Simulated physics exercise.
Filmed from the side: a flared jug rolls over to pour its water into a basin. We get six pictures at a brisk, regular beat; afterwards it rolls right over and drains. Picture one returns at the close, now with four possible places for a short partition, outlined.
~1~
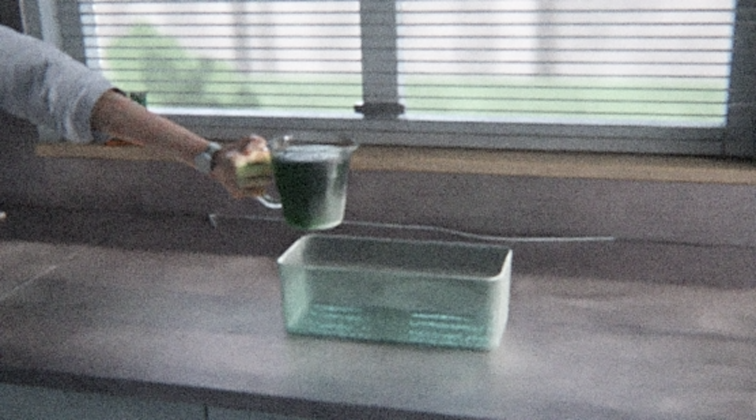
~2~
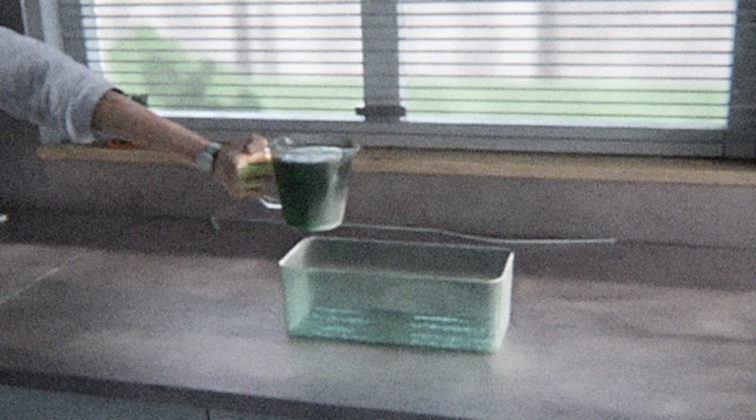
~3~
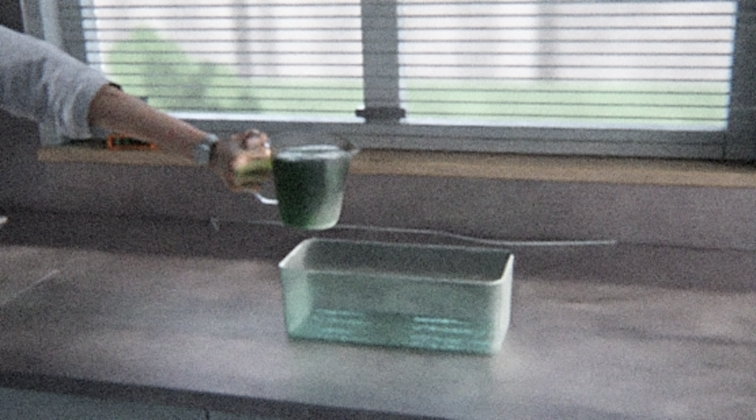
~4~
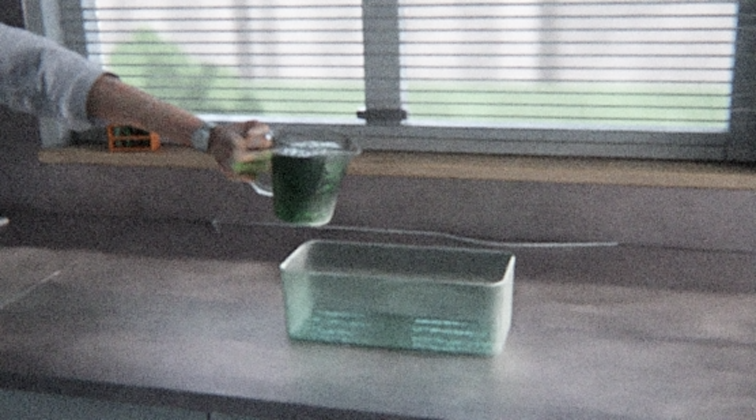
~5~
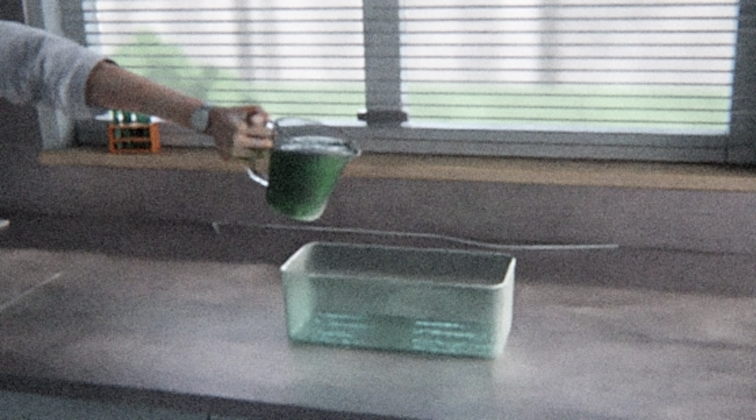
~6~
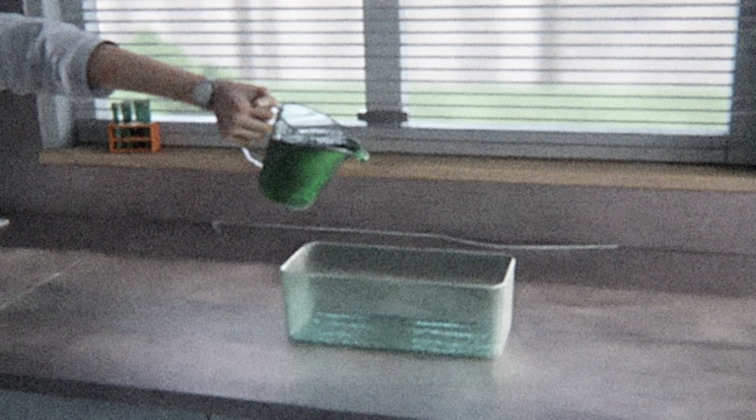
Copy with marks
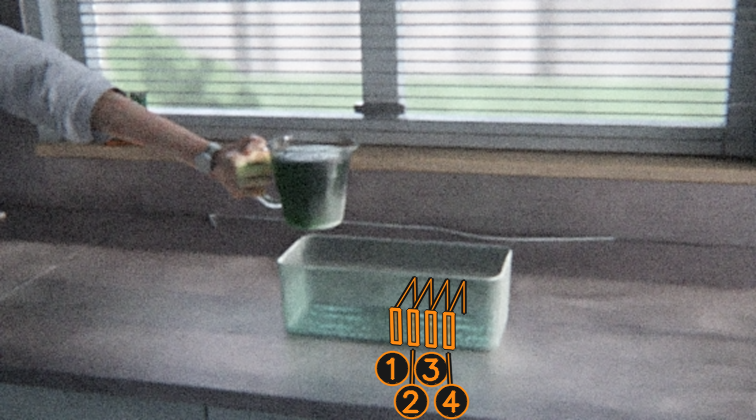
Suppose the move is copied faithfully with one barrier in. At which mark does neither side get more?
3.
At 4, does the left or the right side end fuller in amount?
More ends on the left.
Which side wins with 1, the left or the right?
More ends on the right.
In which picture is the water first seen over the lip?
In picture 6.
On the marked copy, 1 at (395, 348); 2 at (412, 350); 3 at (430, 352); 4 at (448, 353).
With 1, about 5 % ends left of the wall and 94 % right of it.
With 2, about 12 % ends left of the wall and 87 % right of it.
With 3, about 48 % ends left of the wall and 50 % right of it.
With 4, about 89 % ends left of the wall and 6 % right of it; 5 % is lost outside.
